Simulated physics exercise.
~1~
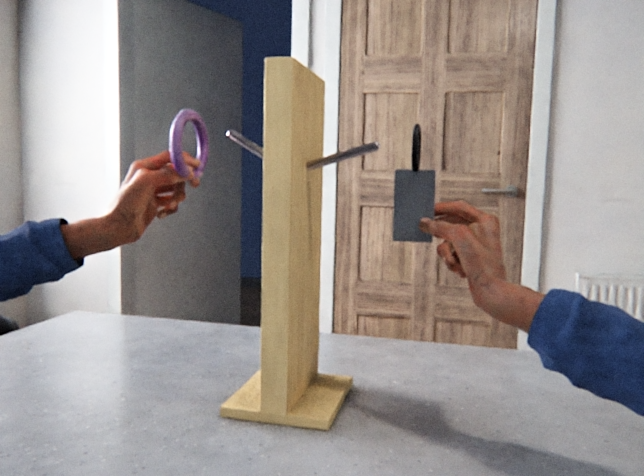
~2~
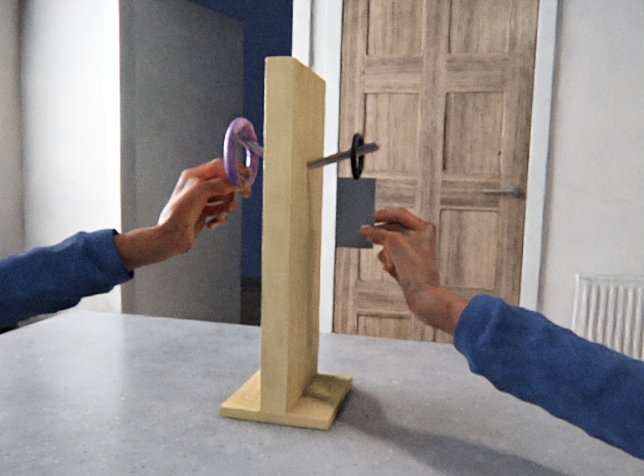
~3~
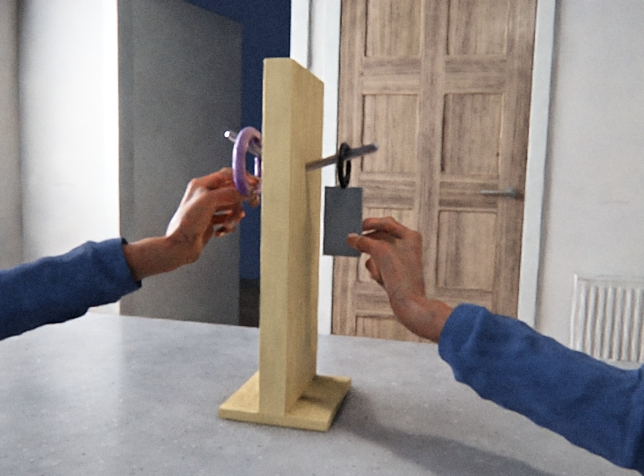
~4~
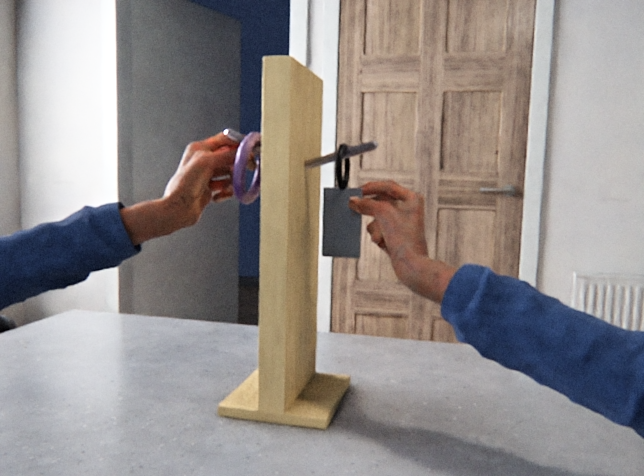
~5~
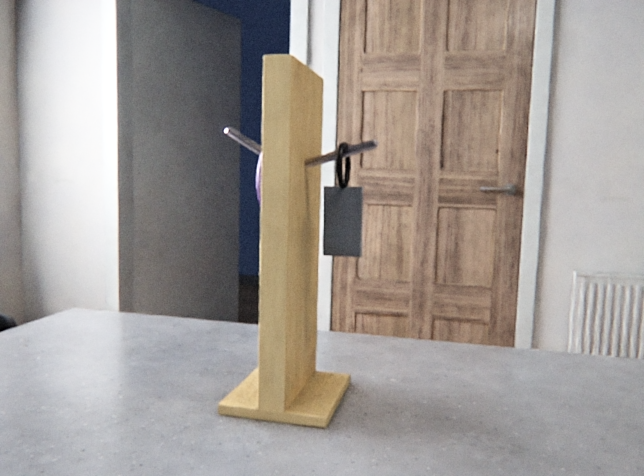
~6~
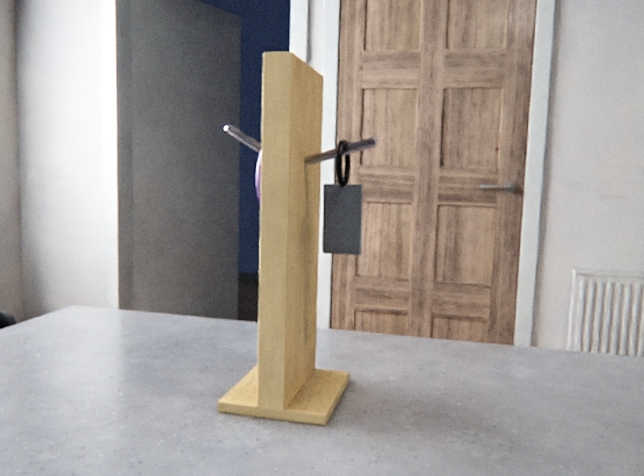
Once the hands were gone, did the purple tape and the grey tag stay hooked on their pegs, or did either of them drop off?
Both stayed hooked, with the purple tape hanging on the left peg and the grey tag on the right one.
